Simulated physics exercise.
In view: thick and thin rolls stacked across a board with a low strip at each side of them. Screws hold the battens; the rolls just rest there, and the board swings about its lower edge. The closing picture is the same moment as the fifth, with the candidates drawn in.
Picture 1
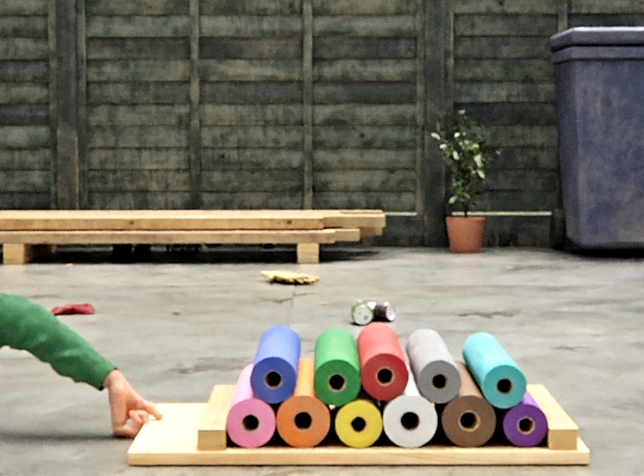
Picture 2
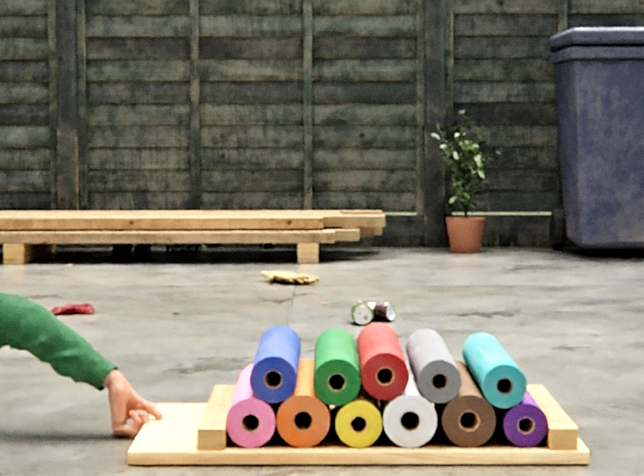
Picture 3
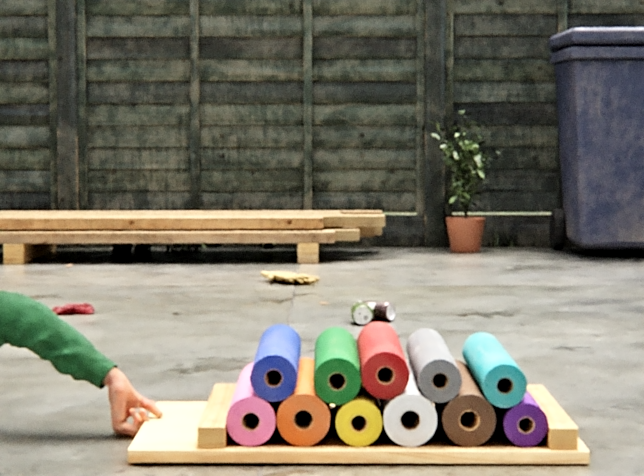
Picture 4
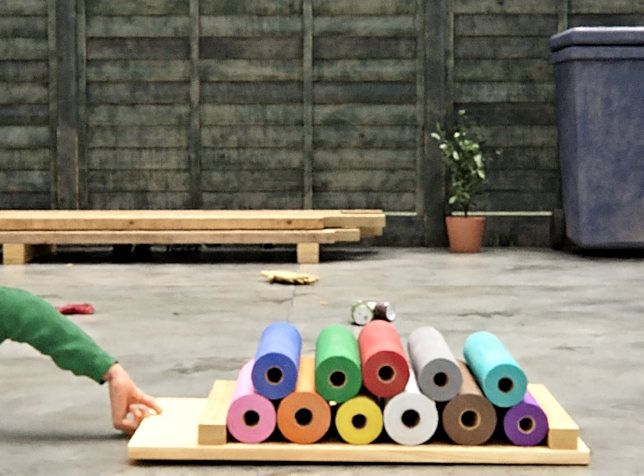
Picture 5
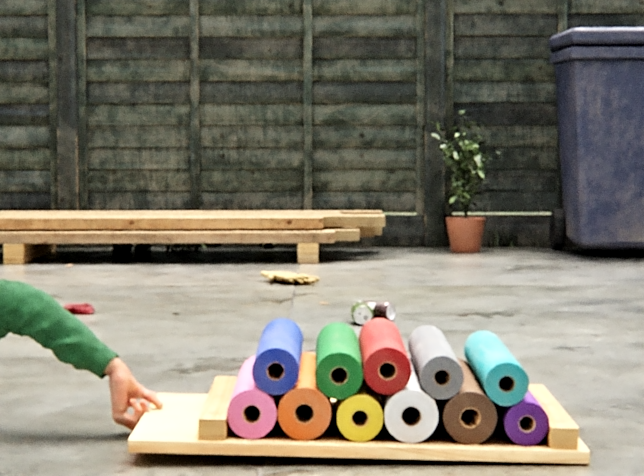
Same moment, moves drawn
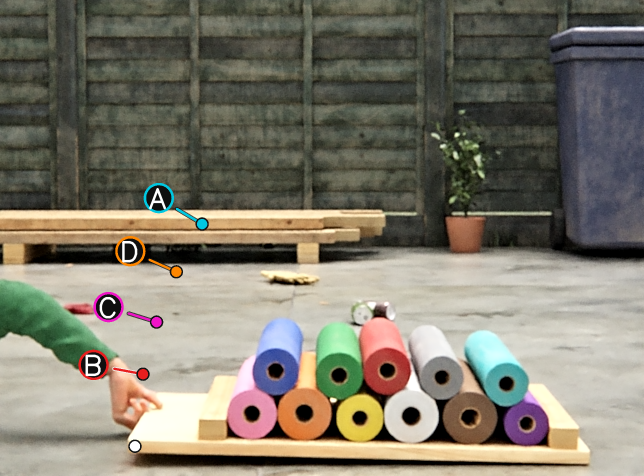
A hand slowly lifts the left end of a board holding stacked colourful rolls slightly.
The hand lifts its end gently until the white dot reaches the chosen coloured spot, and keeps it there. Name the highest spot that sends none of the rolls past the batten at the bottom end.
The highest mark that will do is C.
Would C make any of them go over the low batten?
At C: No.
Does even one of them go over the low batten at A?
Yes, at A.
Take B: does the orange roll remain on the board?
Yes.
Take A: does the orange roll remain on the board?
Yes.
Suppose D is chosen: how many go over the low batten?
The count is one.
On the copy, A at (202, 224); B at (143, 374); C at (157, 322); D at (176, 272); the white dot at (135, 446).
On C. First, board at 13°.
Then, board at 18°.
Finally, board at 18°, none over the low batten.
By contrast, A four over the low batten (green, red, grey, turquoise); B none over the low batten; D one over the low batten (turquoise).
